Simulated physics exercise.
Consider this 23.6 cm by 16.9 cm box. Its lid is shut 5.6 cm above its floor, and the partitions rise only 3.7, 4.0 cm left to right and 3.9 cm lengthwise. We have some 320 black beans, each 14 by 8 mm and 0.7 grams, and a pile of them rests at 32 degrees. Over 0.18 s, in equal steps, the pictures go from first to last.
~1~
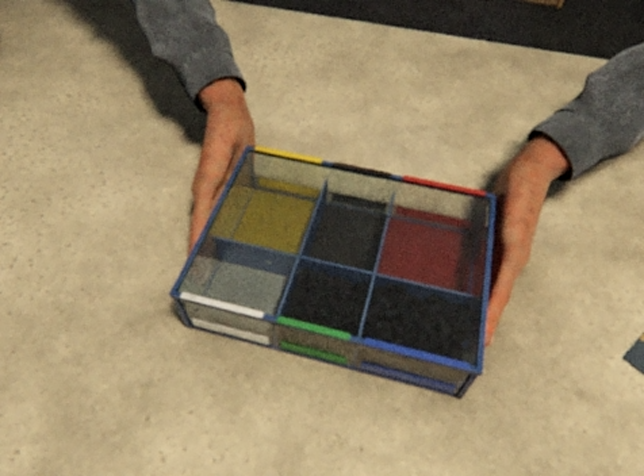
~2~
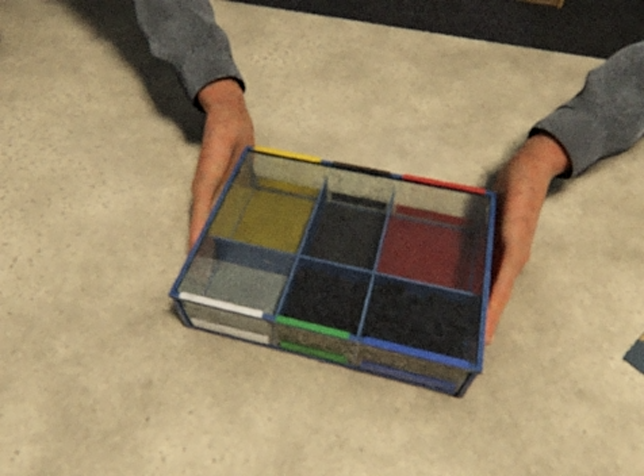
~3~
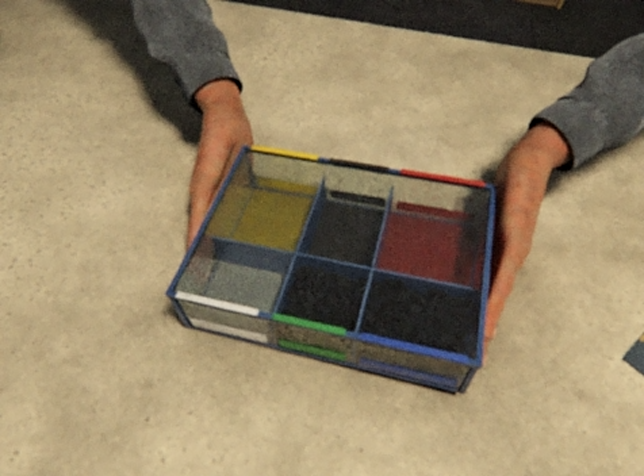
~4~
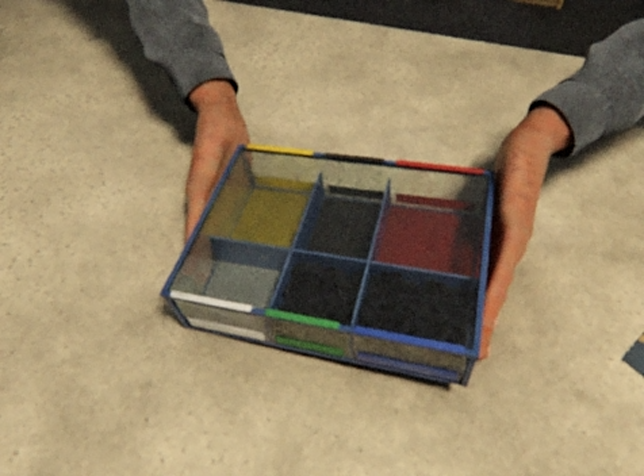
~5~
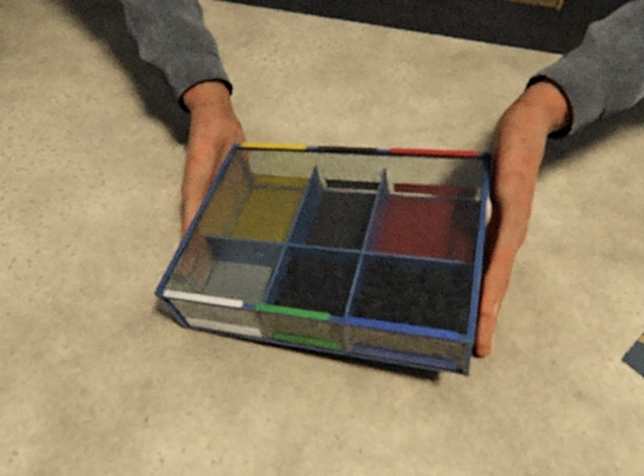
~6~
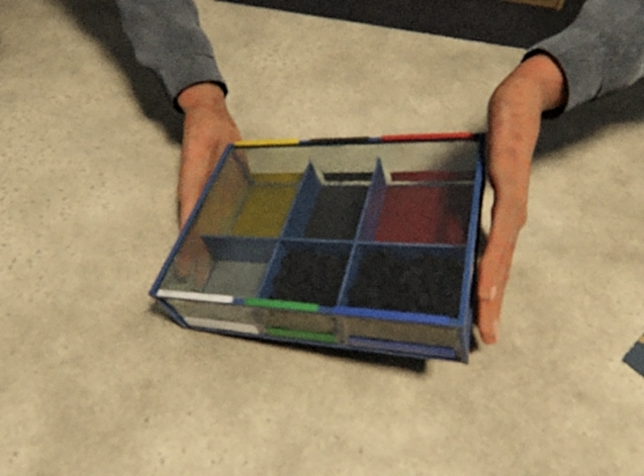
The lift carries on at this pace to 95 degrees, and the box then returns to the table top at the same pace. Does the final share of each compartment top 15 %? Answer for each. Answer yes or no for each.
Red: No, blue: Yes, green: Yes, yellow: No, white: Yes, black: No.
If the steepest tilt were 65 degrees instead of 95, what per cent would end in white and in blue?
White: 10; blue: 50 (per cent).
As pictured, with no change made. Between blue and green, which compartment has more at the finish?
Blue compartment.
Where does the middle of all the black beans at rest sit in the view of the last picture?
After settling, the middle sits near (333, 319).
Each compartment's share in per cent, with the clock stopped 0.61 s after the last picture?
Shares - red: 0, blue: 50, green: 35, yellow: 0, white: 10, black: 0.
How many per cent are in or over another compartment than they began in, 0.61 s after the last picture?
Roughly 15 percent.
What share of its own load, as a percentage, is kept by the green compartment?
About 60 in a hundred.
Then, 0.61 s after the last picture, tilt 95 degrees; blue 50 %, green 35 %, white 10 %.
Then, 1.03 s after the last picture, tilt 41 degrees; blue 45 %, green 30 %, yellow 5 %, white 20 %.
Then, 1.52 s after the last picture, tilt 0 degrees; blue 45 %, green 30 %, yellow 5 %, white 20 %.
In the end, red 0 %, blue 45 %, green 30 %, yellow 5 %, white 20 %, black 0 %.
